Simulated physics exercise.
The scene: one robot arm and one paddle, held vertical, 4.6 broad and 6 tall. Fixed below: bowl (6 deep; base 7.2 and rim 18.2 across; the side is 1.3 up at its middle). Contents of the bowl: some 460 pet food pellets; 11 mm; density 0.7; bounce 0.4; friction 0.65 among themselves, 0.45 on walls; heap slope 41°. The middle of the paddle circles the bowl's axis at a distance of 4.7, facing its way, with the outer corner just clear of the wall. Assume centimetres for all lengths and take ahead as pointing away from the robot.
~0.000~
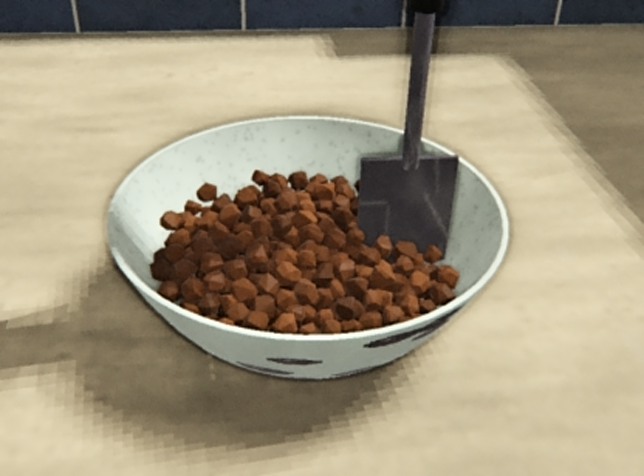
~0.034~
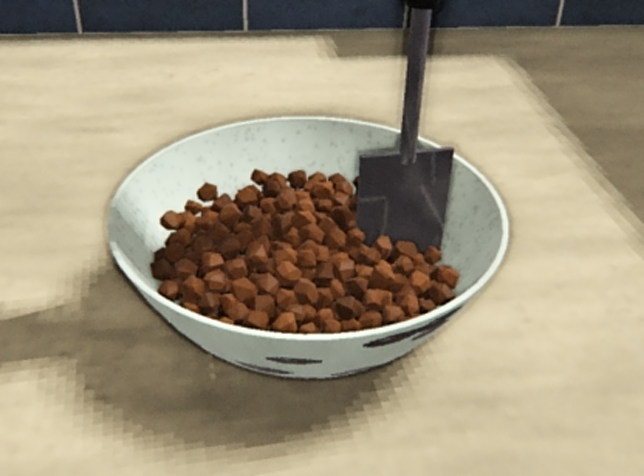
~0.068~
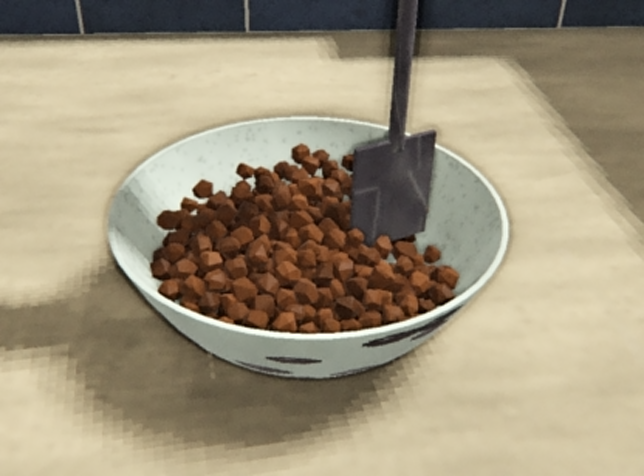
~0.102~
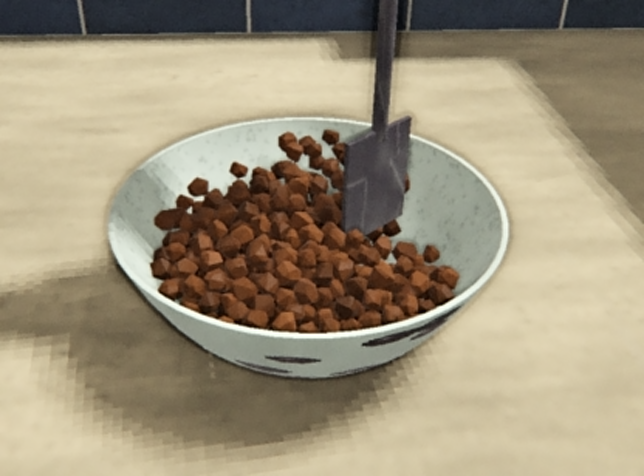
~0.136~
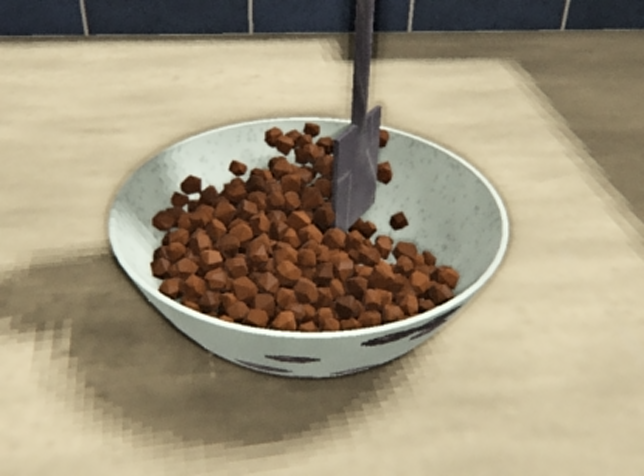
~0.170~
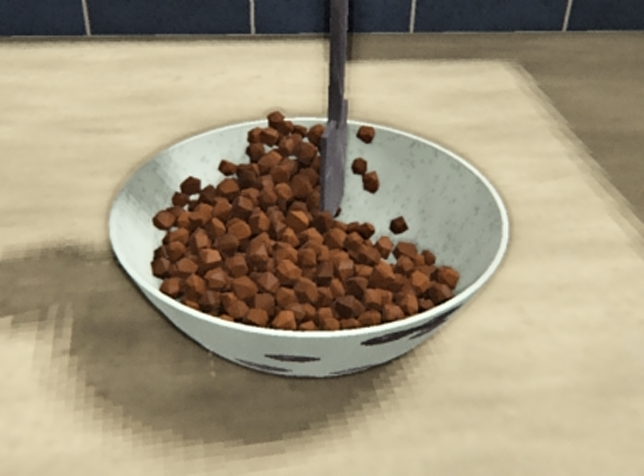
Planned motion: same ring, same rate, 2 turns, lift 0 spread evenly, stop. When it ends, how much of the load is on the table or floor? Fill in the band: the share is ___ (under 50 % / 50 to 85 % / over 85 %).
The share is under 50 %.
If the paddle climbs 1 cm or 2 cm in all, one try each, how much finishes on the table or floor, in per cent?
Close to 35 and 20 percent, in that order.
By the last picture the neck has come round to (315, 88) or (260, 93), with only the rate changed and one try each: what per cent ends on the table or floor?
It comes to roughly 45 per cent and then 55 per cent.
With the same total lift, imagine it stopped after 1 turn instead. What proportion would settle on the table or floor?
Estimate: Near 20 %.
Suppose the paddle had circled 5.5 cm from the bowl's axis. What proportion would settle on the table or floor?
It would be near 25 per cent.
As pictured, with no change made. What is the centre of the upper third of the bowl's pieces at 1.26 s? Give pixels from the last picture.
I'd point to about (273, 298).
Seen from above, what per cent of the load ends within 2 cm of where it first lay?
Something close to 5 percent, I'd say.
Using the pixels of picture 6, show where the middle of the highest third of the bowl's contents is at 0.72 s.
Look near (431, 214) for its middle.
After 0.72 s, 326° round, highest piece 8 above the table; 377 in the bowl, 70 on the table or floor, 10 in flight or on the tool.
After 1.26 s, 223° round, highest piece 8 above the table; 314 in the bowl, 137 on the table or floor, 6 in flight or on the tool.
After 1.74 s, 0° round, highest piece 7 above the table; 277 in the bowl, 179 on the table or floor, 1 in flight or on the tool.
After 2.44 s, 0° round, highest piece 7 above the table; 277 in the bowl, 180 on the table or floor.
In the end, 277 in the bowl, 180 on the table or floor. That is 39 % on the table or floor.
